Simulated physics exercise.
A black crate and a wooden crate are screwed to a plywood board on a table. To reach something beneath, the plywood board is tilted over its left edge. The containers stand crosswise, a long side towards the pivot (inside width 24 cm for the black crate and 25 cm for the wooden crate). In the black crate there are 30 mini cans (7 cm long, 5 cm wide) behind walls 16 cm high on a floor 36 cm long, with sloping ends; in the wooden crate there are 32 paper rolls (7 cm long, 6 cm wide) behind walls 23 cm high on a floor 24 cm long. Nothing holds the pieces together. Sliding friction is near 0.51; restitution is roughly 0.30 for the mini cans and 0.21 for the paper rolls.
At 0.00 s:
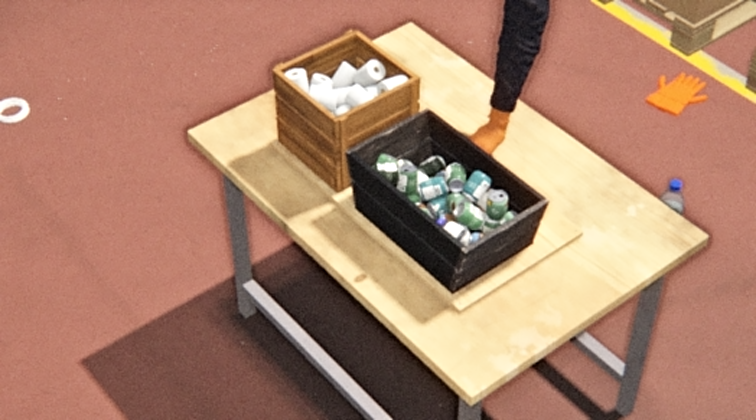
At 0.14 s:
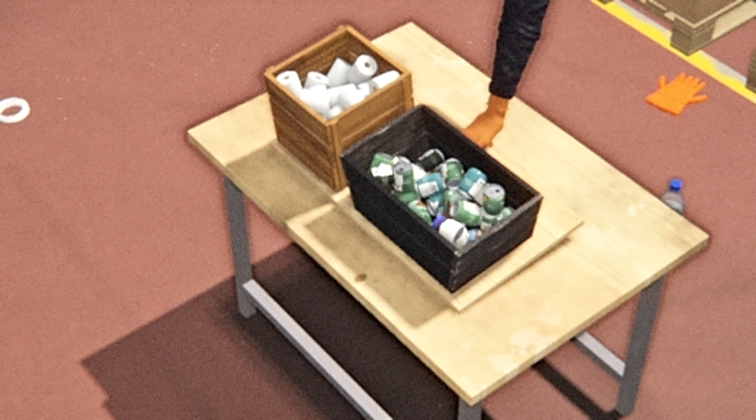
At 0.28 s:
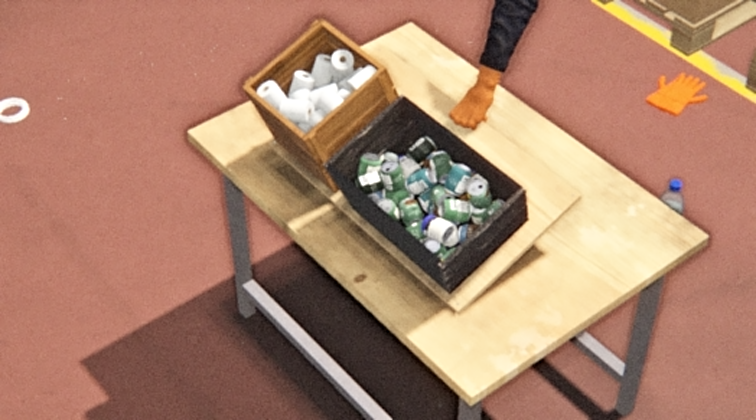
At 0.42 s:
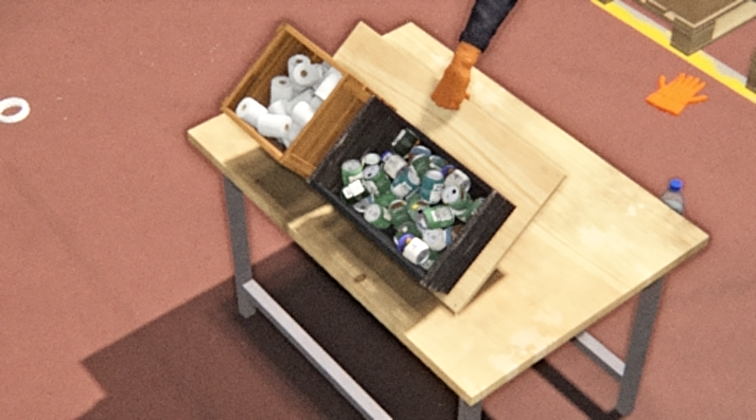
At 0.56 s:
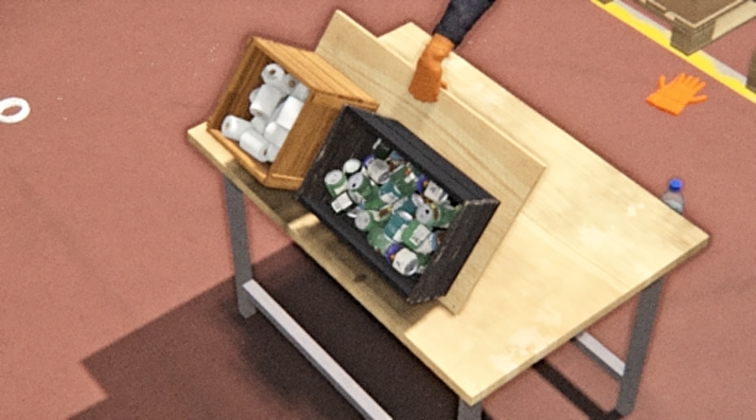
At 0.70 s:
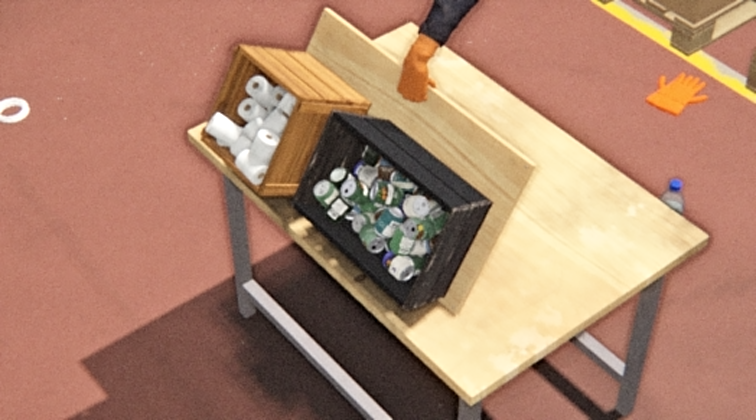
An orange-gloved hand tilting a plywood board steeply leftward on a table, with a wooden crate of white rolls and a black crate of cans leaning together.
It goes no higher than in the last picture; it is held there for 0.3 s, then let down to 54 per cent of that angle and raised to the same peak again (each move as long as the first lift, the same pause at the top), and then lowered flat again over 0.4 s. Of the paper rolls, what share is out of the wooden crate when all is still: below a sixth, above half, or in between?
Less than a sixth of the paper rolls leave the wooden crate.
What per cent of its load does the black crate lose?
About: Black crate 0 per cent.
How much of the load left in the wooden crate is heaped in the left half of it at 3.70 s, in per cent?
Some 60 per cent.
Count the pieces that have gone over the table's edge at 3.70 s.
Some 2 pieces.
After 1.18 s, tilt 55°; the black crate has all 30 and the wooden crate is down by 1 of 32.
After 1.78 s, tilt 33°; the black crate is down by 1 of 30 and the wooden crate is down by 1 of 32.
After 2.62 s, tilt 59°; the black crate is down by 1 of 30 and the wooden crate is down by 1 of 32.
Final count (at 3.70 s), the black crate is down by 1 of 30 and the wooden crate is down by 1 of 32. Asked share, 1 of 32, 3 per cent.
